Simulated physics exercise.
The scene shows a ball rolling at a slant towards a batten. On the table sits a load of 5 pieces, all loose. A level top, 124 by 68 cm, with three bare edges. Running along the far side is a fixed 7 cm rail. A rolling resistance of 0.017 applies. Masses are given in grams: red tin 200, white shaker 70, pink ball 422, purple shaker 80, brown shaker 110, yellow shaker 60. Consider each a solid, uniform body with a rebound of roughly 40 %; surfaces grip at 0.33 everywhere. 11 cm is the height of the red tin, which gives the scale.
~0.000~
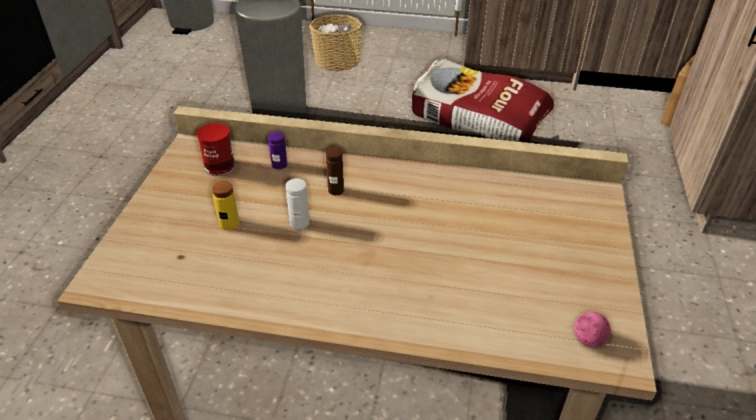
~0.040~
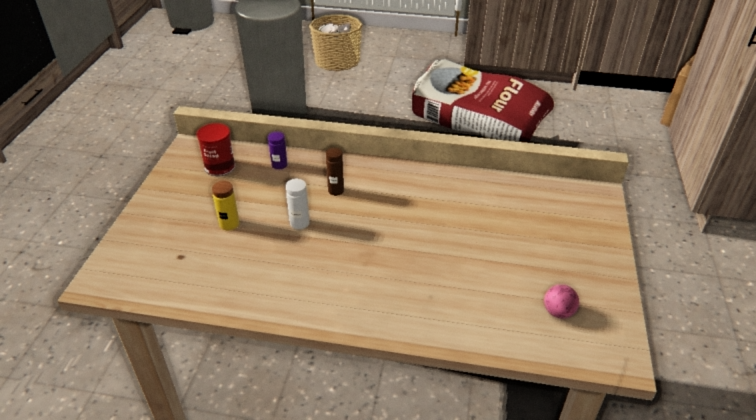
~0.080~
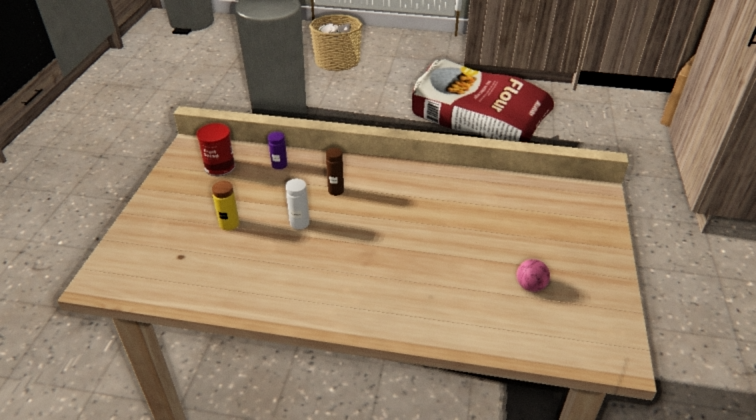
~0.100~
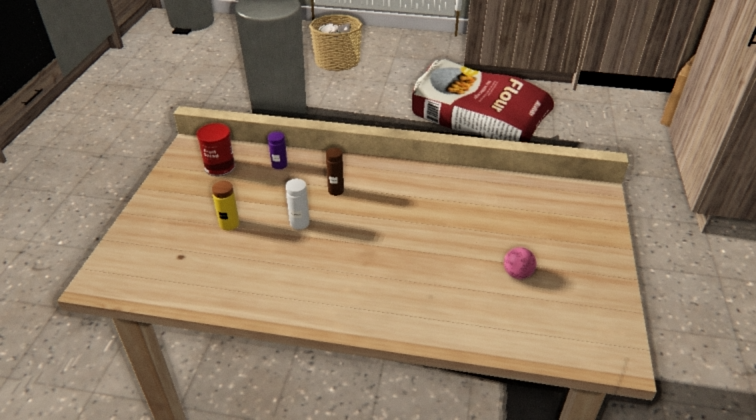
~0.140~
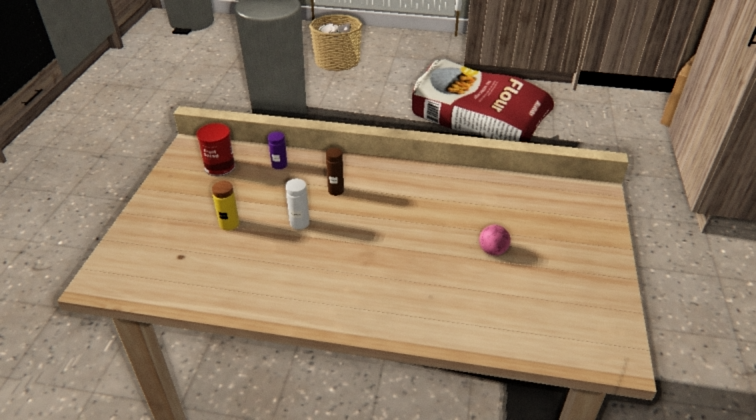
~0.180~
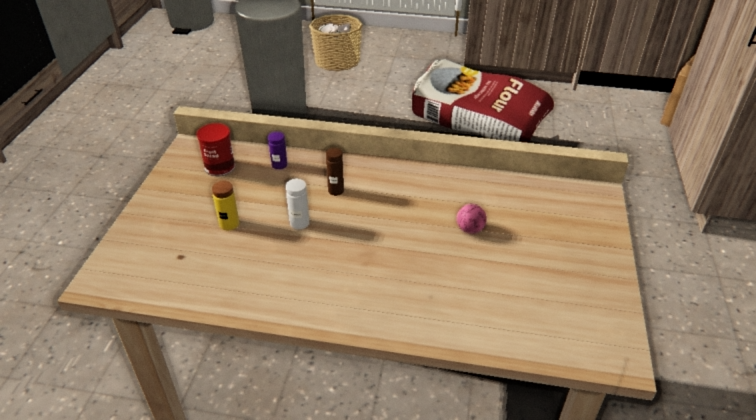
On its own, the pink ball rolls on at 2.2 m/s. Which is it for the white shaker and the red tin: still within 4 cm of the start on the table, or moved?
At the end, the white shaker most likely holds steady, the red tin most likely shifts over.
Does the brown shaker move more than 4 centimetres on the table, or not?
The brown shaker moves off its spot.
After 0.48 s, pink ball near (330, 167).
After 0.88 s, pink ball near (175, 179); red tin slid 8 cm near (196, 139); brown shaker on its side.
After 1.28 s, pink ball near (76, 295); red tin slid 9 cm near (194, 139); brown shaker on its side.
By the end (1.6 s), tipped over on the table, brown shaker; not toppled but over 4 cm from the start, red tin; the other 3 in place, give or take 4 cm. Seen from the same camera at the end, white shaker near (298, 204), red tin near (194, 139).
